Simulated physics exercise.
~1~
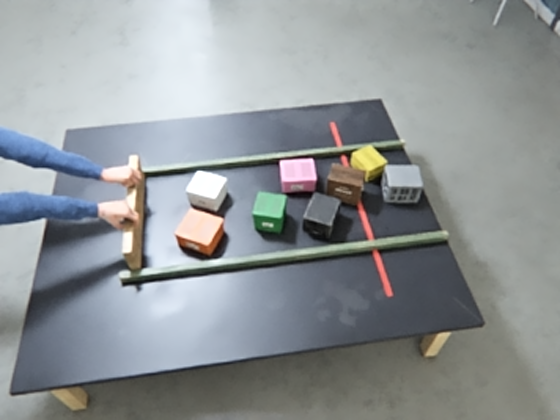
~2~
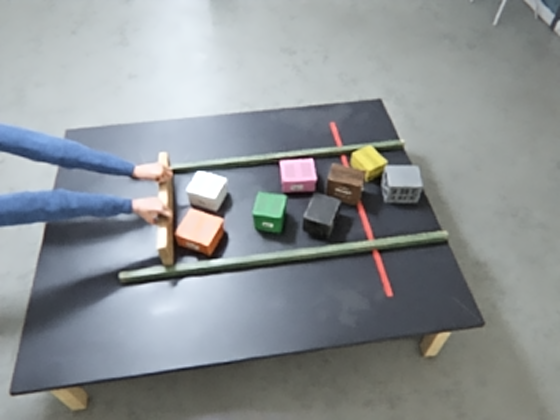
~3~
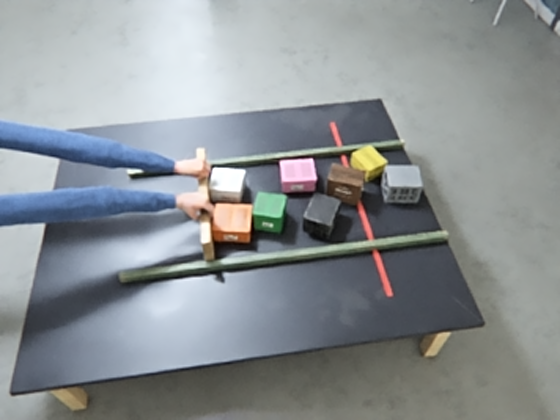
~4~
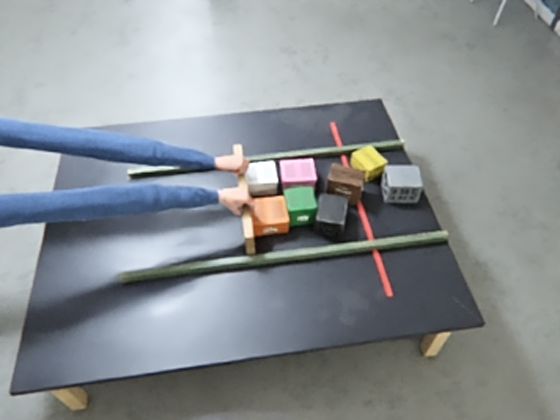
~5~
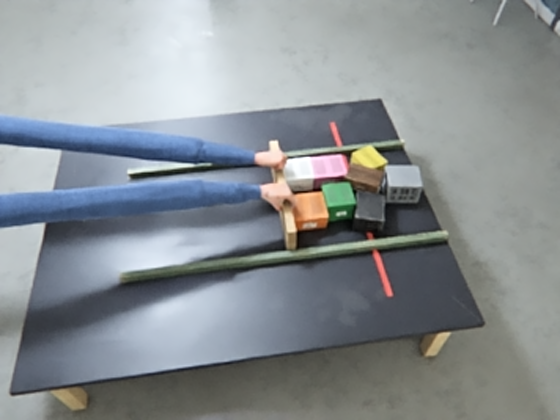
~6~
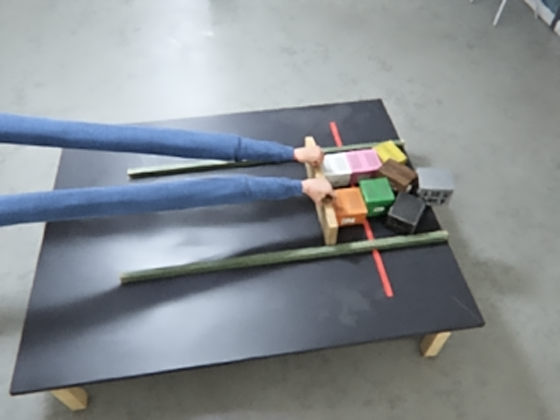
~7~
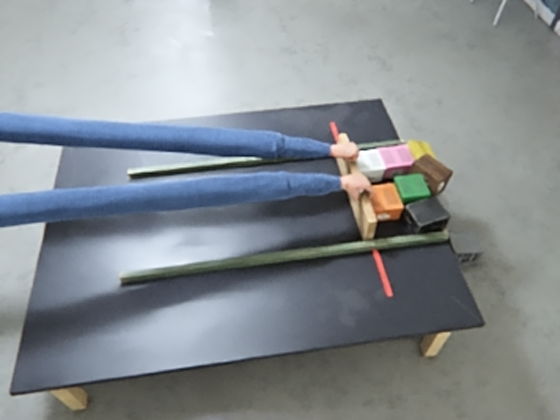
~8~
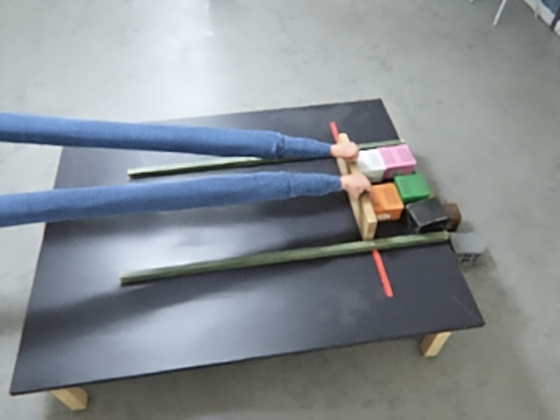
Hands pushing a wooden plank rightward to a red line, sweeping coloured boxes together until grey, yellow and brown ones fall off.
